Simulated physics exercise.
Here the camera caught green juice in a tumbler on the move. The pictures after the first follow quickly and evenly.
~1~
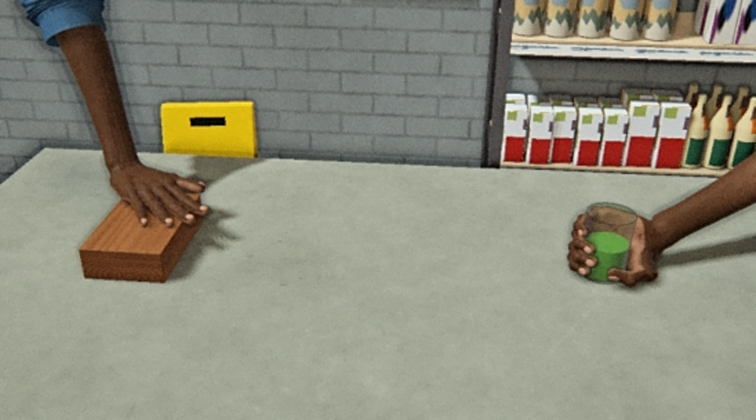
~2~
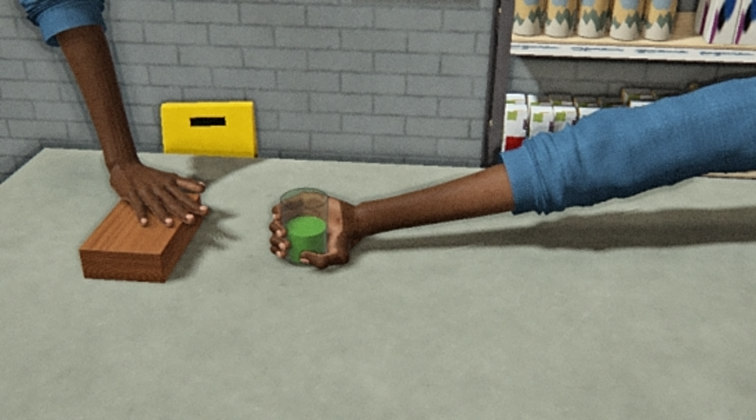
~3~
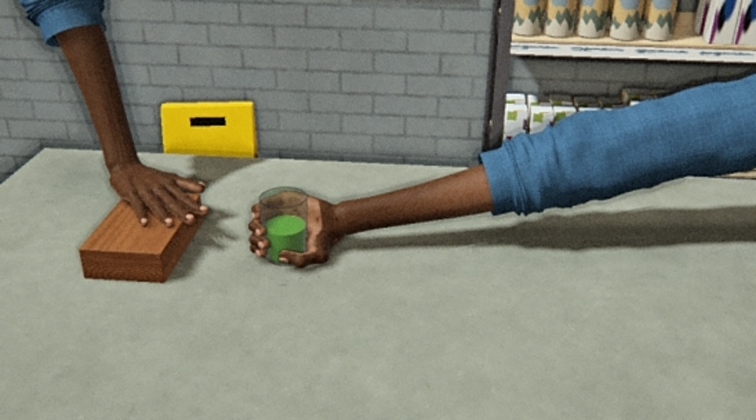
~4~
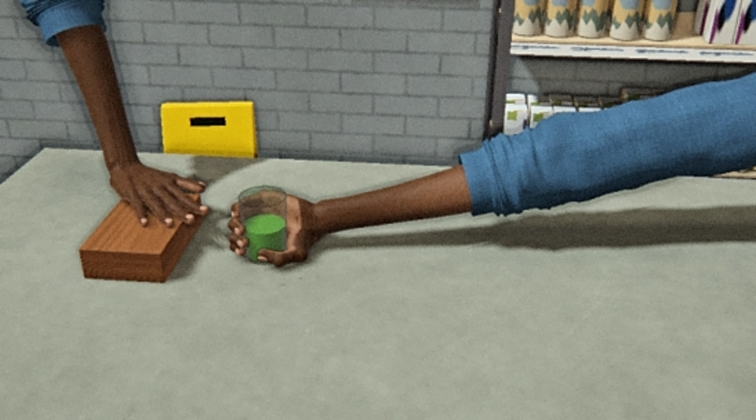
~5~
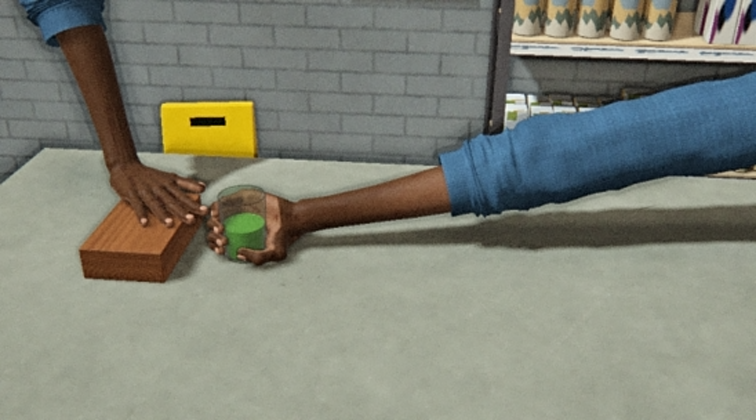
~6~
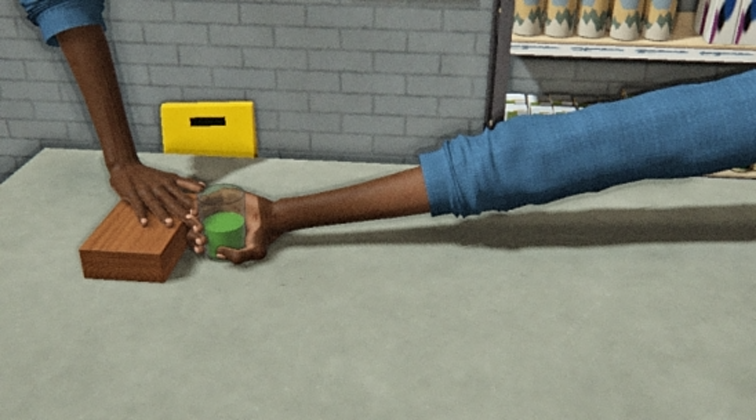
A hand sliding a glass of green liquid leftward across a grey table towards a wooden block held under another hand.
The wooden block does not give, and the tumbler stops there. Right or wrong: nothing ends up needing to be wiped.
Right.
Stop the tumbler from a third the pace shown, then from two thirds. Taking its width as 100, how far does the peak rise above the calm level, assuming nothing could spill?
In order, 15 % and 25 %.
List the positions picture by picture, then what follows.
In the first frame, at rest; tumbler (607, 242) about half full; wooden block (146, 234).
In the second frame, under way; tumbler about half full, surface at (306, 227).
In the third frame, a step of some 20 px; tumbler (285, 225) about half full.
In the fourth frame, a step of some 20 px; tumbler about half full, surface at (264, 225).
In the fifth frame, a step of some 20 px; tumbler (244, 222) about half full.
In the sixth frame, a step of some 20 px; tumbler about half full, surface at (223, 223); wooden block (146, 234).
A moment on, the tumbler meets the wooden block.
Further on, the green juice surges up the wall; the wave climbs under half way to the rim.
When it is over, the tumbler stands at the wooden block; all is still inside.
